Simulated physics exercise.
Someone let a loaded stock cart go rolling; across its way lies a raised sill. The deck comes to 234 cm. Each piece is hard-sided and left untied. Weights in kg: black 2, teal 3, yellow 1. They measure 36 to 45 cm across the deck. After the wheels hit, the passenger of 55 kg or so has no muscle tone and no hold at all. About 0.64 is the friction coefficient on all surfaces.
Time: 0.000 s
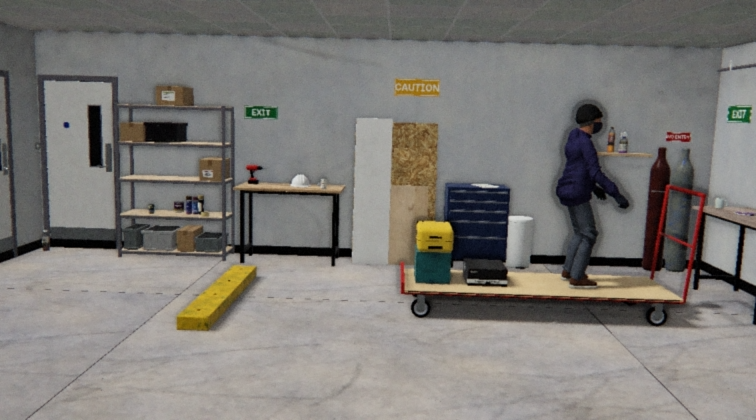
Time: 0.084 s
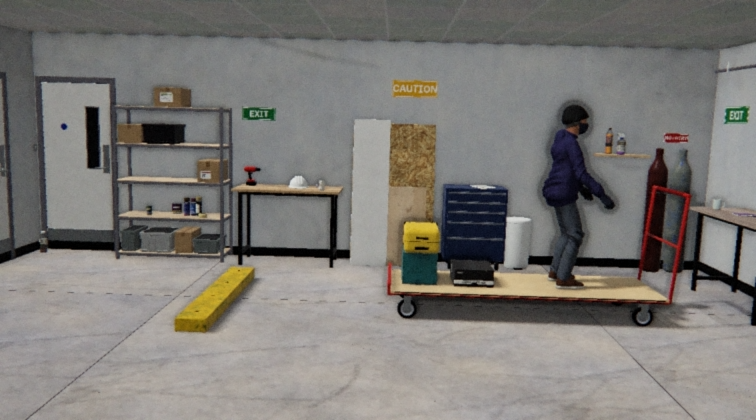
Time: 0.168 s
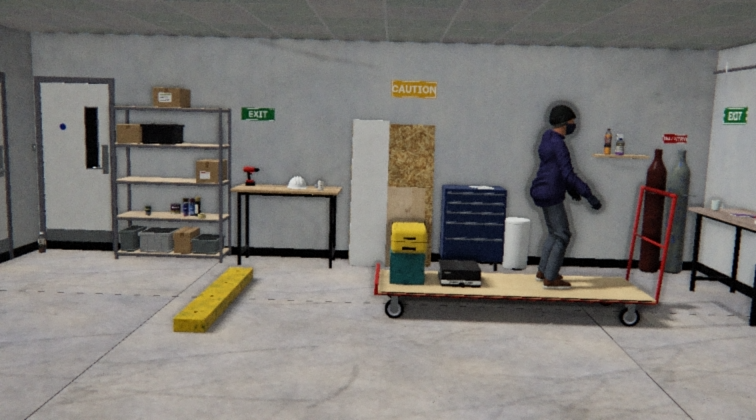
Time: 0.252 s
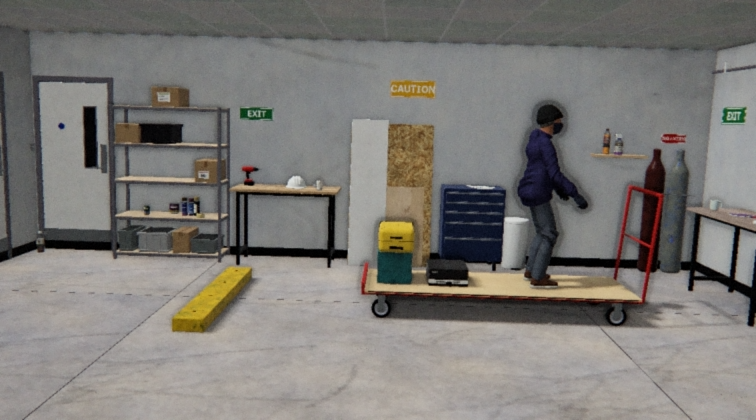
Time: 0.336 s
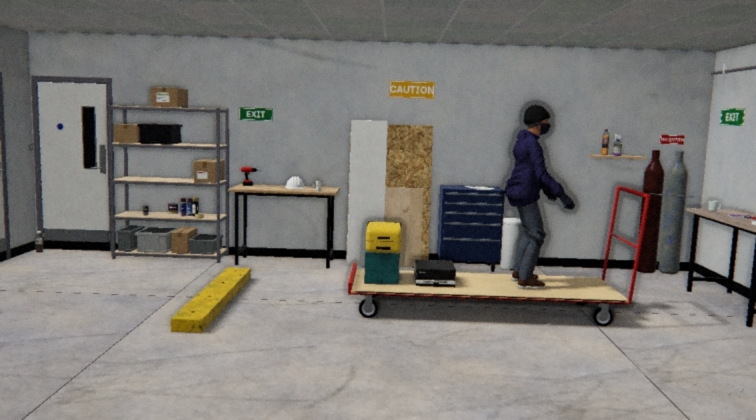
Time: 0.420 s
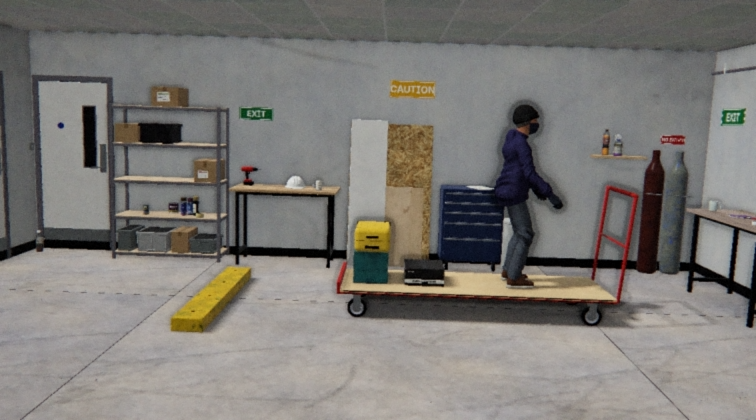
The clip opens on a masked person in a dark jacket standing on a long cart with a yellow suitcase, a teal parcel and a black case, near a yellow sill on the floor. The cart rolls steadily left, carrying them all past the blue cabinet, while the person stays upright facing right.
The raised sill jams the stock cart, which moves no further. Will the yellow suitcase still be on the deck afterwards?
Outcome: Within the deck.
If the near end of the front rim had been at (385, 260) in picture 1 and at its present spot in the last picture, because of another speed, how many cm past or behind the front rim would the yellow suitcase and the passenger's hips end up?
In that case yellow 20 behind, hips 110 behind.
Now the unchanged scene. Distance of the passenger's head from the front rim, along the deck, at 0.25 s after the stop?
At that moment it sits around 130 cm behind the rim.
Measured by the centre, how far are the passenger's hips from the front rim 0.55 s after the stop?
Behind the rim by about 95 cm.
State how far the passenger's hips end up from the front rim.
Hips: Approx. 90 cm behind rim.
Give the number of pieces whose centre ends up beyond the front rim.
Total: 0.
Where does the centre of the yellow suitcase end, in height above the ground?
Height: Roughly 65 centimetres.
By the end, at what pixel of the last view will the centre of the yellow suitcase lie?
At about (237, 231).
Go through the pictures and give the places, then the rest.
Yellow suitcase (434, 236), teal parcel (432, 264), rim corner (403, 290); 0 cm covered, 159 to go, in the first picture.
Yellow suitcase (421, 237), teal parcel (419, 265), rim corner (389, 291); 10 cm covered, 149 to go, in the second picture.
Yellow suitcase (409, 237), teal parcel (407, 265), rim corner (376, 291); 20 cm covered, 139 to go, in the third picture.
Yellow suitcase (396, 237), teal parcel (394, 264), rim corner (363, 290); 30 cm covered, 129 to go, in the fourth picture.
Yellow suitcase (384, 237), teal parcel (382, 264), rim corner (350, 290); 40 cm covered, 119 to go, in the fifth picture.
Yellow suitcase (373, 236), teal parcel (371, 263), rim corner (338, 289); 51 cm covered, 109 to go. Speed about 1.2 m/s, in the sixth picture.
After 1.32 s the deck stops.
After 1.87 s the yellow suitcase is 14 cm behind the rim, tilted 0°, near (237, 231) in the last picture's view.
After 2.32 s the yellow suitcase is 14 cm behind the rim, tilted 0°, near (237, 231) in the last picture's view.
Final state at 3.8 s, nothing is past the rim; behind it, black parcel, teal parcel, yellow suitcase and the passenger's hips.
